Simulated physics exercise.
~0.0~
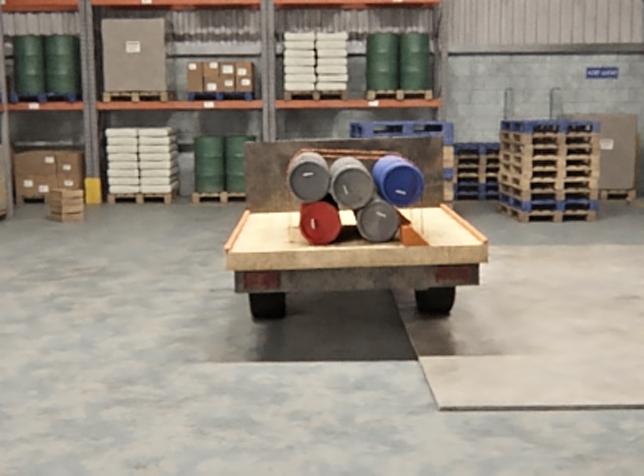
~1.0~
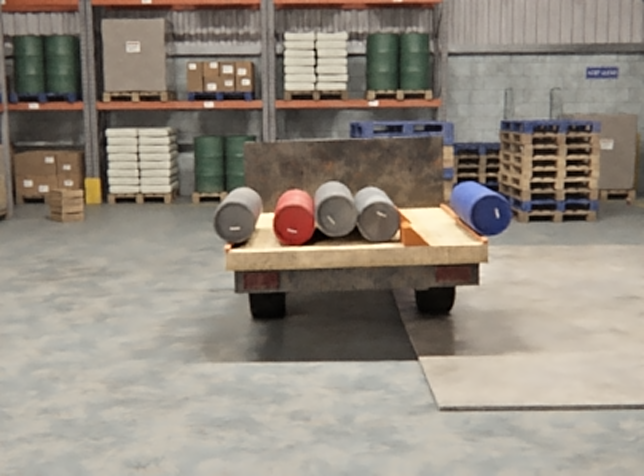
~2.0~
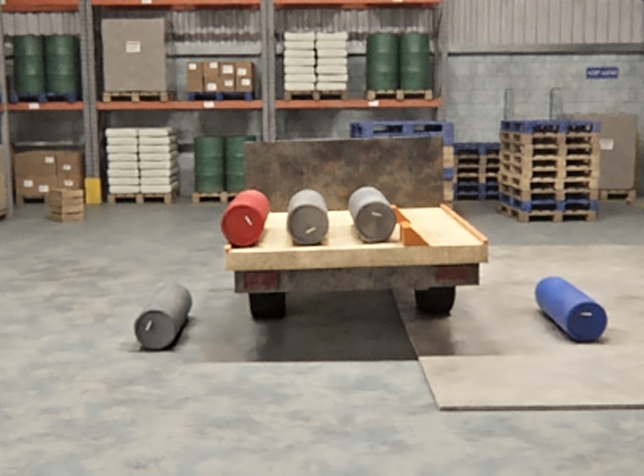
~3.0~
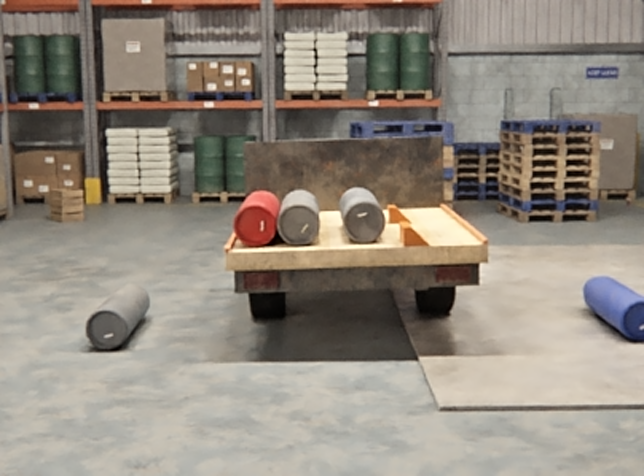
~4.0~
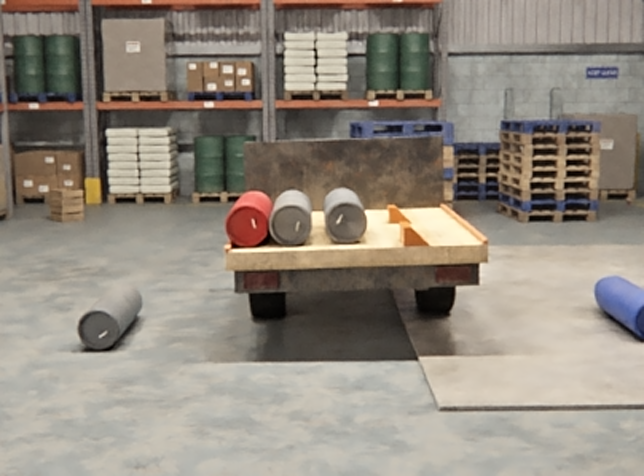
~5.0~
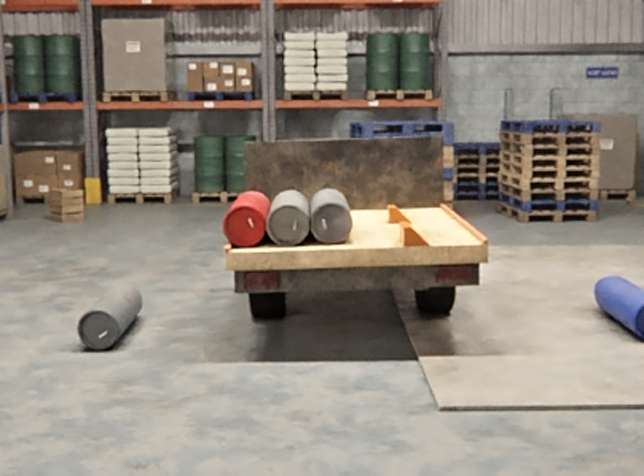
In a warehouse, a stack of five cylinders on a low trailer collapsed and spread out, the blue one dropping off the right and a grey one off the left, while the red and two greys stayed aboard, finally resting together at the left.
